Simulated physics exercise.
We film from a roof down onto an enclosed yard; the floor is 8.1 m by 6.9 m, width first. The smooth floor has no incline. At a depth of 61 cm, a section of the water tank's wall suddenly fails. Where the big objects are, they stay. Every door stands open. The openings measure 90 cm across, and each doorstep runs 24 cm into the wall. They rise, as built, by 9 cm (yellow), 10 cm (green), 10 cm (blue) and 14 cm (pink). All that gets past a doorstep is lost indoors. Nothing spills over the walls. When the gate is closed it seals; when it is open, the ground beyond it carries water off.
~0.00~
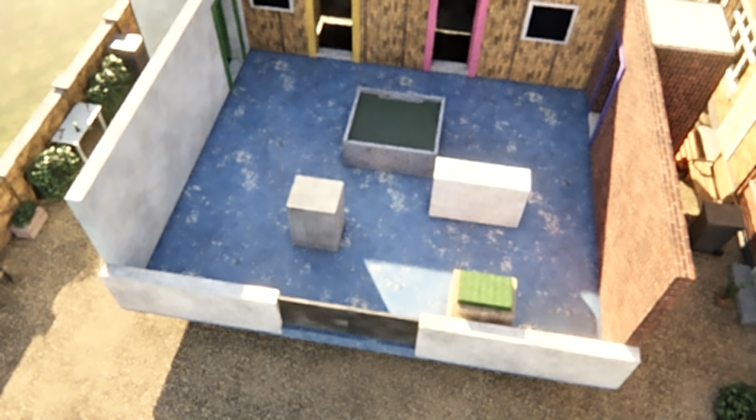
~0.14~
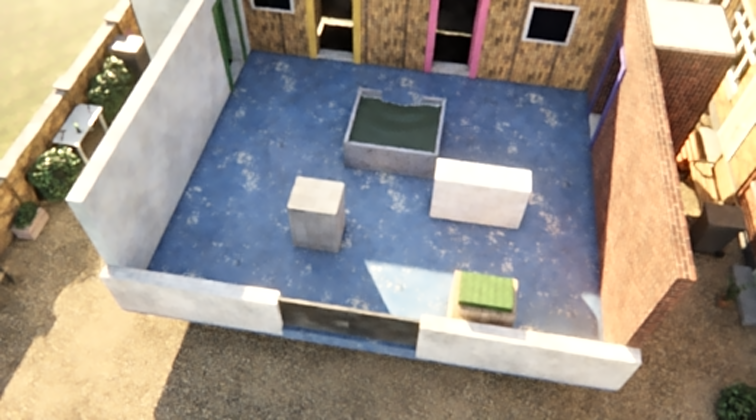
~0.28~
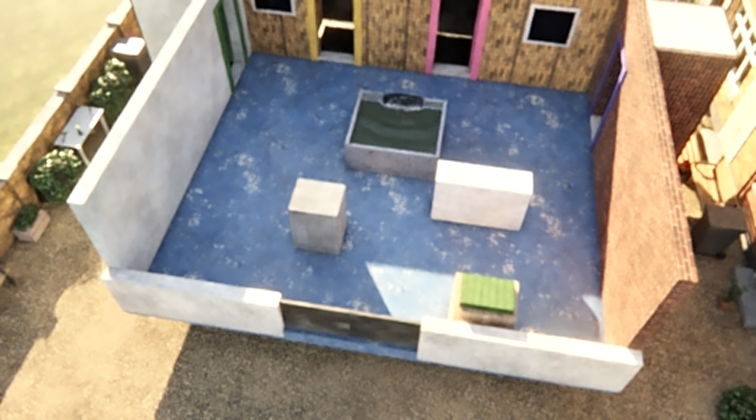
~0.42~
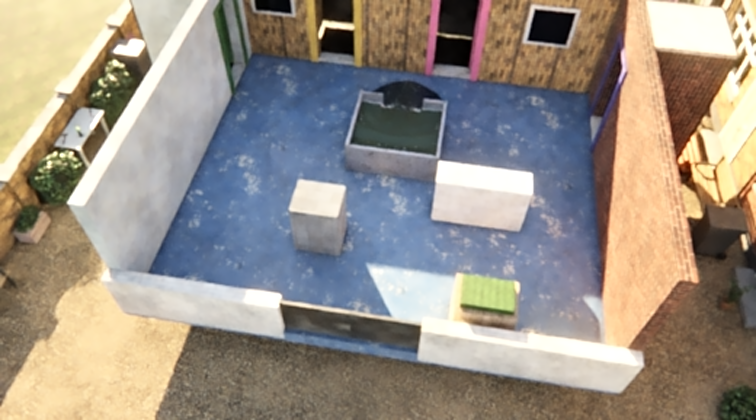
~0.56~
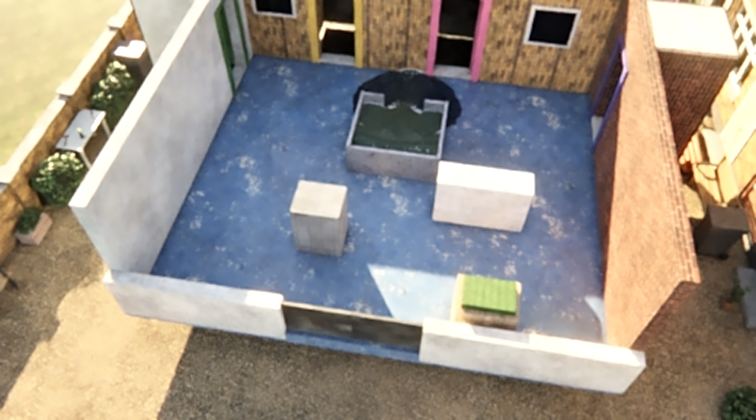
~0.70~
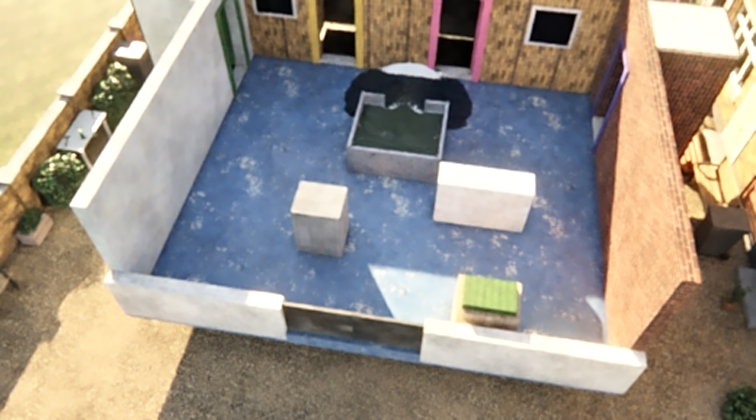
The footage shows a walled yard with a blue floor, seen from above, where the far wall of a raised water tank breaks open and dark water pours out behind it, spreading sideways and back toward the pink door.
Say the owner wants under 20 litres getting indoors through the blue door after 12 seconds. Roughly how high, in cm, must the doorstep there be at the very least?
At the very least some 8 cm.
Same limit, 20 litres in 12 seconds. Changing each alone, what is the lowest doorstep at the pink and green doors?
You'd want about 19 centimetres at pink and about 11.0 centimetres at green.
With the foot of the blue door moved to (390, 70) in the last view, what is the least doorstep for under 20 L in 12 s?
Minimum: About 25 cm.
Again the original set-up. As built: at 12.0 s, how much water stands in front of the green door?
The depth there is around 4.0 cm.
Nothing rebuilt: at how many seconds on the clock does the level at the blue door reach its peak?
The level tops out near 3.4 seconds.
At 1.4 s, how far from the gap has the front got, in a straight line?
Reach: Approx. 3.0 m.
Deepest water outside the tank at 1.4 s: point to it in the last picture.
Look close to (406, 79).
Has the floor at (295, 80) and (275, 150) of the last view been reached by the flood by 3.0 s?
In turn: Flooded, dry.
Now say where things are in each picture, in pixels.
The water tank at (396, 122) is whole and still, 61 cm deep; the blue door at (604, 95) is dry, in the first picture.
Water pours out on the far side and has run 0.2 m, to a hidden place; about 6 cm deep outside, 61 cm at the back, in the second picture.
The front is at a hidden place, 0.8 m from the gap on the far side; 0.7 m2 of floor is wet, 61 cm left at the back, in the third picture.
The front is at (408, 83), 1.3 m from the gap on the far side; 1.6 m2 of floor is wet, 58 cm left at the back, in the fourth picture.
The front is at (394, 72), 1.7 m from the gap on the far side; 2.8 m2 of floor is wet, 51 cm left at the back, in the fifth picture.
Water pours out on the far side and has run 1.8 m, to (375, 70); about 5 cm deep outside, 52 cm at the back; 3.0 m in a straight line remain to the blue door at (608, 99), in the sixth picture.
After 1.4 s water covers 10 % of the floor, deepest (34 cm) near (406, 79); it has not reached the blue door.
After 3.0 s water covers 25 % of the floor, deepest (20 cm) near (405, 83); 11 cm at the blue door, 0 litres in over its 10 cm doorstep.
After 12.0 s water covers 90 % of the floor, deepest (6 cm) near (596, 294); 4 cm at the blue door, 6 litres in over its 10 cm doorstep.
At the blue door as built, the water arrived by 2.6 s and peaked near 13 cm at 3.4 s.
Run again over the same 12 s with other heights there, 29 litres in over 7 cm, 8 litres over 9.5 cm. The limit of 20 litres is kept from about 8 cm up.
